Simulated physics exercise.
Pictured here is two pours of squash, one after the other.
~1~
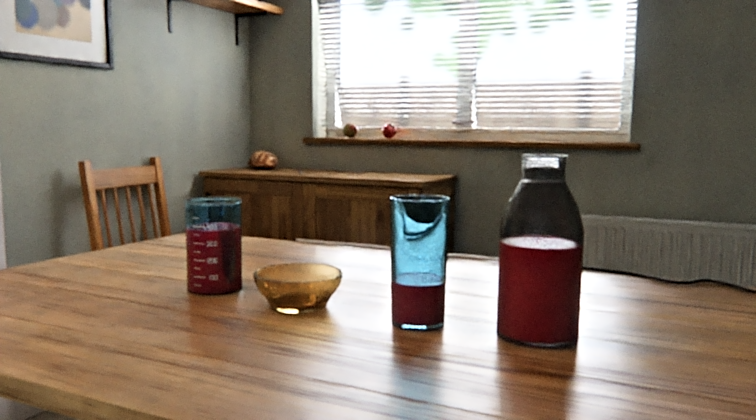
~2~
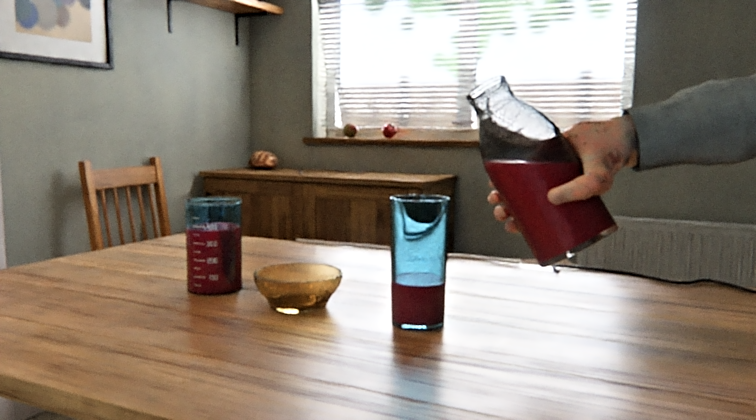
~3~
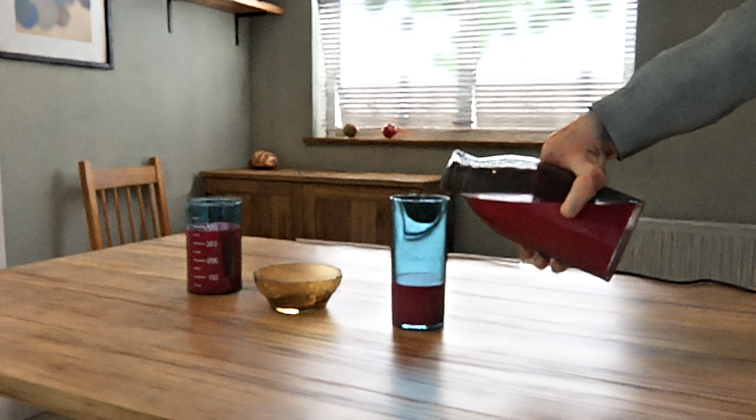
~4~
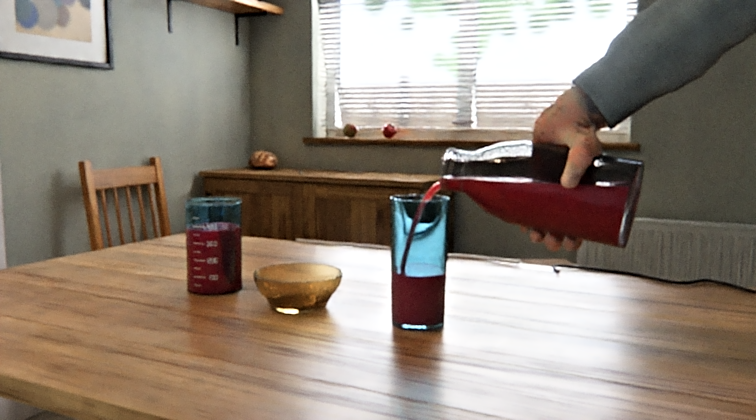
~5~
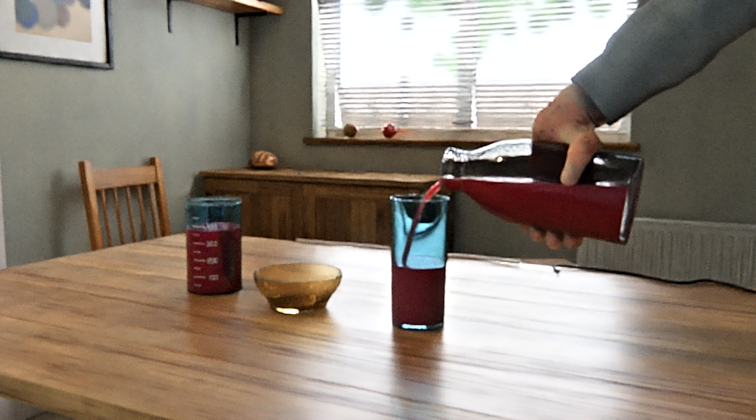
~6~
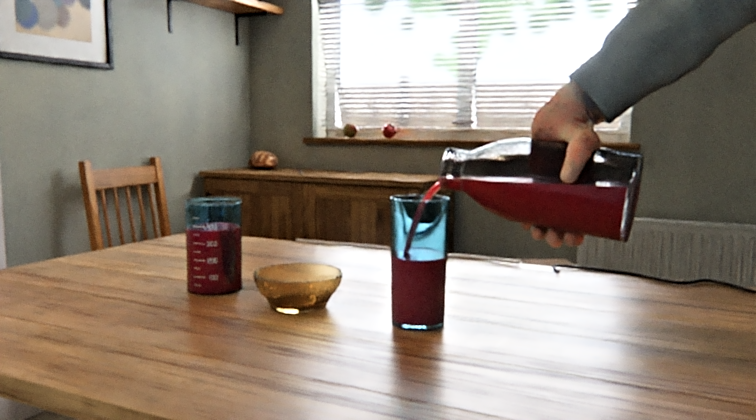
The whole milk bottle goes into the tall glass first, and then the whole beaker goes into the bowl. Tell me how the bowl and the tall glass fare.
My prediction: The bowl is going to pour over the edge; the tall glass is going to pour over the edge.
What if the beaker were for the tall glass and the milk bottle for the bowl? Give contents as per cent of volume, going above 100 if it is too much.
Respectively 110 and 220 percent.
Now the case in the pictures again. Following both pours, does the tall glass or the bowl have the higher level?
The higher one is the tall glass.
Soon after, the tall glass is full to the brim and has run over.
In the end, the bowl is full to the brim and has run over; the tall glass is full to the brim and has run over.
